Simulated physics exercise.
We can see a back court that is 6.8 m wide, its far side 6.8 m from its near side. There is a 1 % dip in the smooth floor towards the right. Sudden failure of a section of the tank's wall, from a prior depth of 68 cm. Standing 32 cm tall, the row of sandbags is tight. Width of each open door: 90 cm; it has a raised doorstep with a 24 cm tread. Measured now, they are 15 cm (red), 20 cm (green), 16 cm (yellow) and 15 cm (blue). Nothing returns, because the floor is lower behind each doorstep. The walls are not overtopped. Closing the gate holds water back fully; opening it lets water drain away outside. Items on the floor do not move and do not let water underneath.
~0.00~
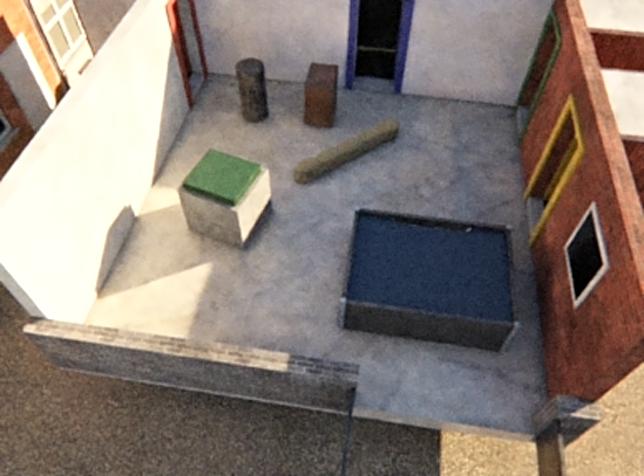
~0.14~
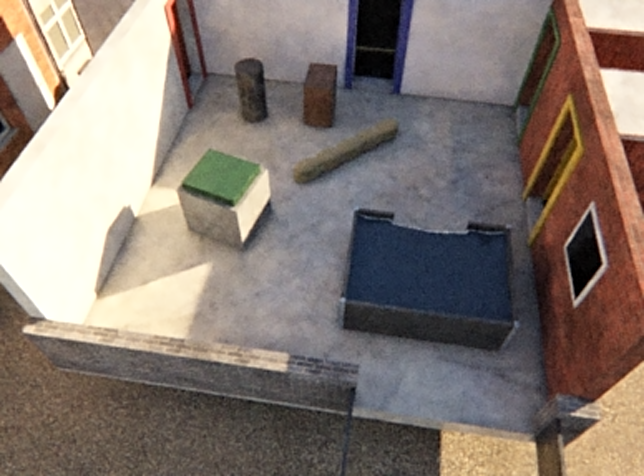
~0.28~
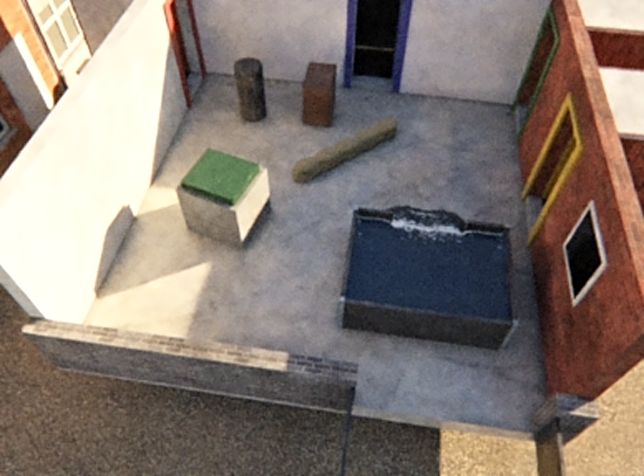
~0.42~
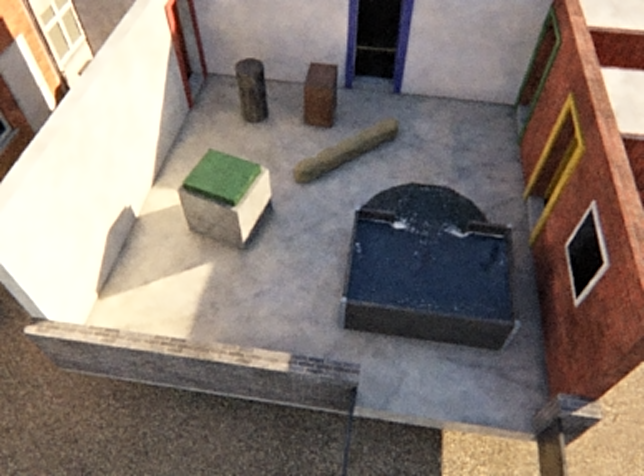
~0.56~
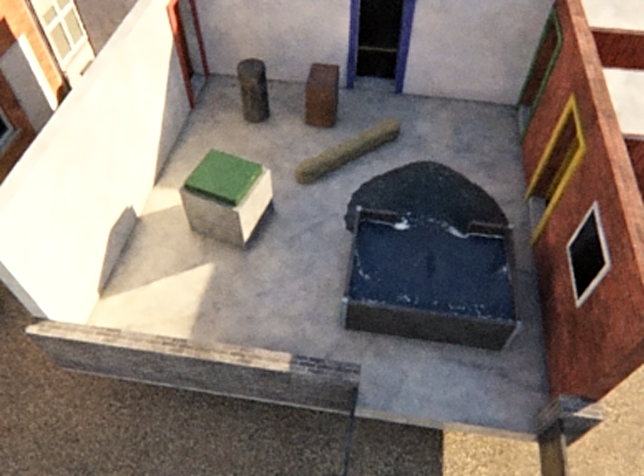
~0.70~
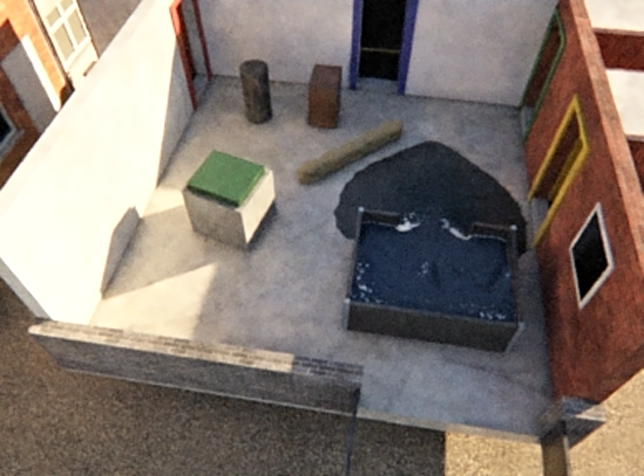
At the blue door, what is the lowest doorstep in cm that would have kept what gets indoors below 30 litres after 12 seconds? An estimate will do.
Somewhere near 7 cm.
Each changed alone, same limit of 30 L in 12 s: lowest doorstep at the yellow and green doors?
Close to 8.5 cm (yellow) and close to 22 cm (green).
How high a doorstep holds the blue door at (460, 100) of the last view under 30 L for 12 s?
It needs about 25 cm.
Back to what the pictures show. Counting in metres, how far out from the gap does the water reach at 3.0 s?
5.2 metres.
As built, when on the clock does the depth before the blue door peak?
Around 5.5 s, give or take.
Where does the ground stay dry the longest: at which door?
Red, last of all.
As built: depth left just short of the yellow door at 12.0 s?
It comes to about 8.5 centimetres deep.
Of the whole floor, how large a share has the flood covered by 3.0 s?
Some 35 per cent is wet.
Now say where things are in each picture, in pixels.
The first picture shows the tank at (429, 265) is whole and still, 68 cm deep; the blue door at (377, 49) is dry.
In the second picture, water pours out on the far side and has run 0.3 m, to a hidden place; about 10 cm deep outside, 68 cm at the back.
In the third picture, the front is at (397, 210), 0.8 m from the gap on the far side; 1.0 m2 of floor is wet, 68 cm left at the back.
In the fourth picture, the front is at (417, 186), 1.4 m from the gap on the far side; 2.3 m2 of floor is wet, 64 cm left at the back.
In the fifth picture, the gap is on the far side, the front 2.0 m out at (423, 164); the back of the tank holds 57 cm.
In the sixth picture, water pours out on the far side and has run 2.6 m, to (429, 145); about 5 cm deep outside, 62 cm at the back; the blue door at (381, 50), 4.4 m from the gap, is still 1.9 m from the nearest water.
After 1.4 s water covers 25 % of the floor, deepest (38 cm) near (432, 246); it has not reached the blue door.
After 3.0 s water covers 35 % of the floor, deepest (35 cm) near (497, 107); 7 cm at the blue door, 0 litres in over its 15 cm doorstep.
After 12.0 s water covers 95 % of the floor, deepest (10 cm) near (546, 407); 8 cm at the blue door, 0 litres in over its 15 cm doorstep.
At the blue door as built, the water arrived by 1.7 s and peaked near 12 cm at 5.6 s.
With a doorstep of 6.5 cm, 38 litres would have come in within the 12 s; with 8.5 cm, 14 litres. So under 30 litres takes about 7 cm.
